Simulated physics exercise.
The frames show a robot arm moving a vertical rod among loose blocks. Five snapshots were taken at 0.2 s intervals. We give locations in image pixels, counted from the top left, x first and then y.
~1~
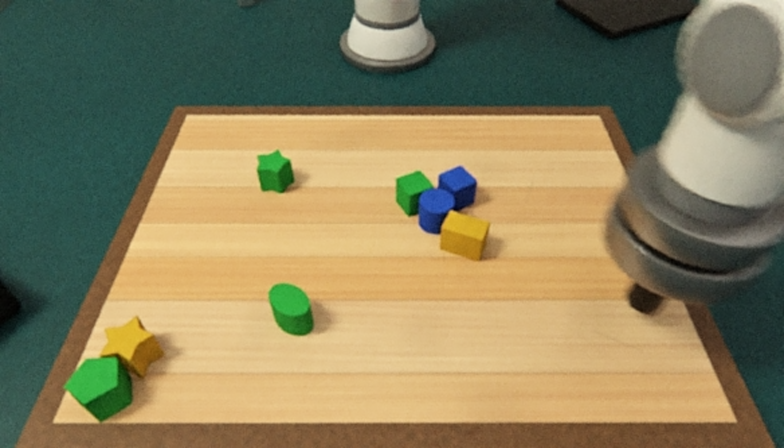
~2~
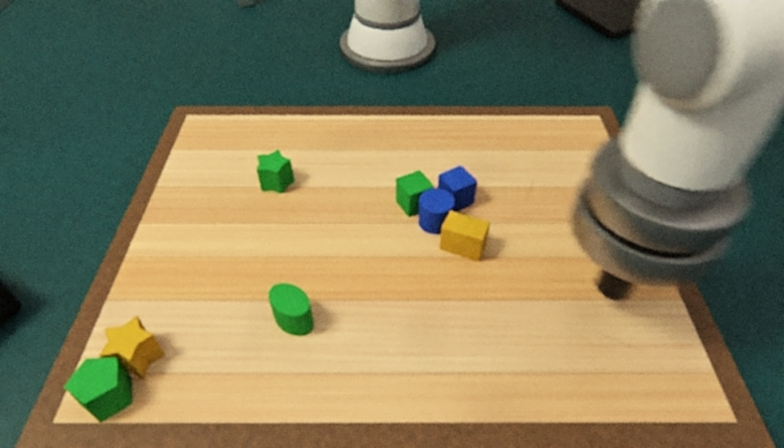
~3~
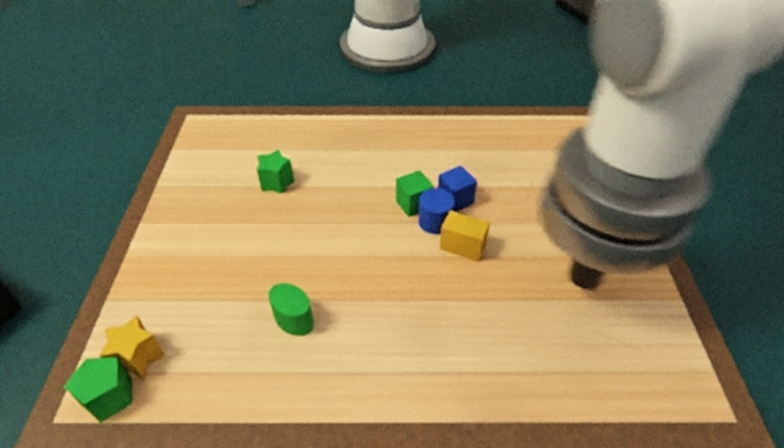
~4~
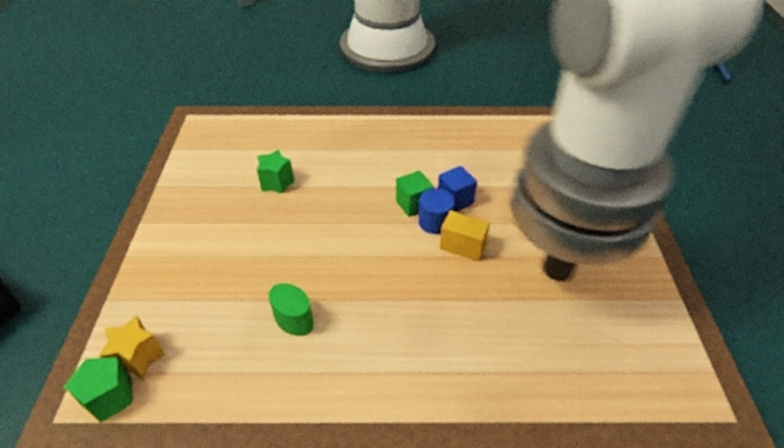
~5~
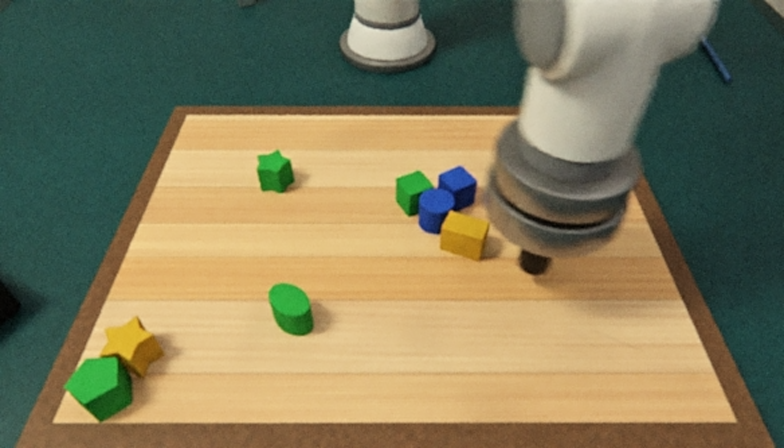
A large white and grey robot arm reaches down over the right side of a light wooden board on a dark green surface, seen from above at an angle. A green cube, blue cylinder, blue cube and yellow block cluster near the centre, with green pieces and a yellow star to the left. The arm slides its dark rod leftward and slightly away, nearing the untouched yellow block, while the view stays fixed.
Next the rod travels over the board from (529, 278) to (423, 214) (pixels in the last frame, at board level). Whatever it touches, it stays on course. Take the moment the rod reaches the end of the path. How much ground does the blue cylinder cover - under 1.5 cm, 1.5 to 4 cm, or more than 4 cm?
It moves more than 4 cm.
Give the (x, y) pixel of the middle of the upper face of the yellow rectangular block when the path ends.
Its top centre is at about (409, 216).
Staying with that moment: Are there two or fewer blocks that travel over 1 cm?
No, that is not what happens.
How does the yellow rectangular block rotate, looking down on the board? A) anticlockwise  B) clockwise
Option A.
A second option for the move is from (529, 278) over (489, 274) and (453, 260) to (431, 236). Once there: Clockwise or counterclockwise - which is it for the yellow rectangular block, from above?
Twists clockwise.
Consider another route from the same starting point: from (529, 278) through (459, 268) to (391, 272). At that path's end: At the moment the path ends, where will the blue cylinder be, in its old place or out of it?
It gets moved.
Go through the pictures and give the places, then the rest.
In the first picture, rod's lower end at (643, 300); green square block at (415, 182); blue cylinder at (437, 200); blue square block at (458, 178); yellow rectangular block at (466, 225).
In the second picture, rod at (613, 287); blocks still.
In the third picture, rod at (585, 277); blocks still.
In the fourth picture, rod at (558, 269); blocks still.
In the fifth picture, rod at (533, 263); green square block at (415, 182); blue cylinder at (437, 200); blue square block at (458, 178); yellow rectangular block at (466, 225).
The first path, step by step. One third of the way, rod at (493, 239); green square block at (412, 179); blue cylinder at (432, 197); yellow rectangular block at (458, 222).
Two thirds of the way, rod at (457, 218); green square block at (408, 174), turned 20° anticlockwise; blue cylinder at (424, 195); yellow rectangular block at (423, 217), turned 35° anticlockwise.
At the end, rod at (424, 198); green square block at (392, 163), turned 35° clockwise; blue cylinder at (395, 184); blue square block still; yellow rectangular block at (409, 216), turned 65° anticlockwise.
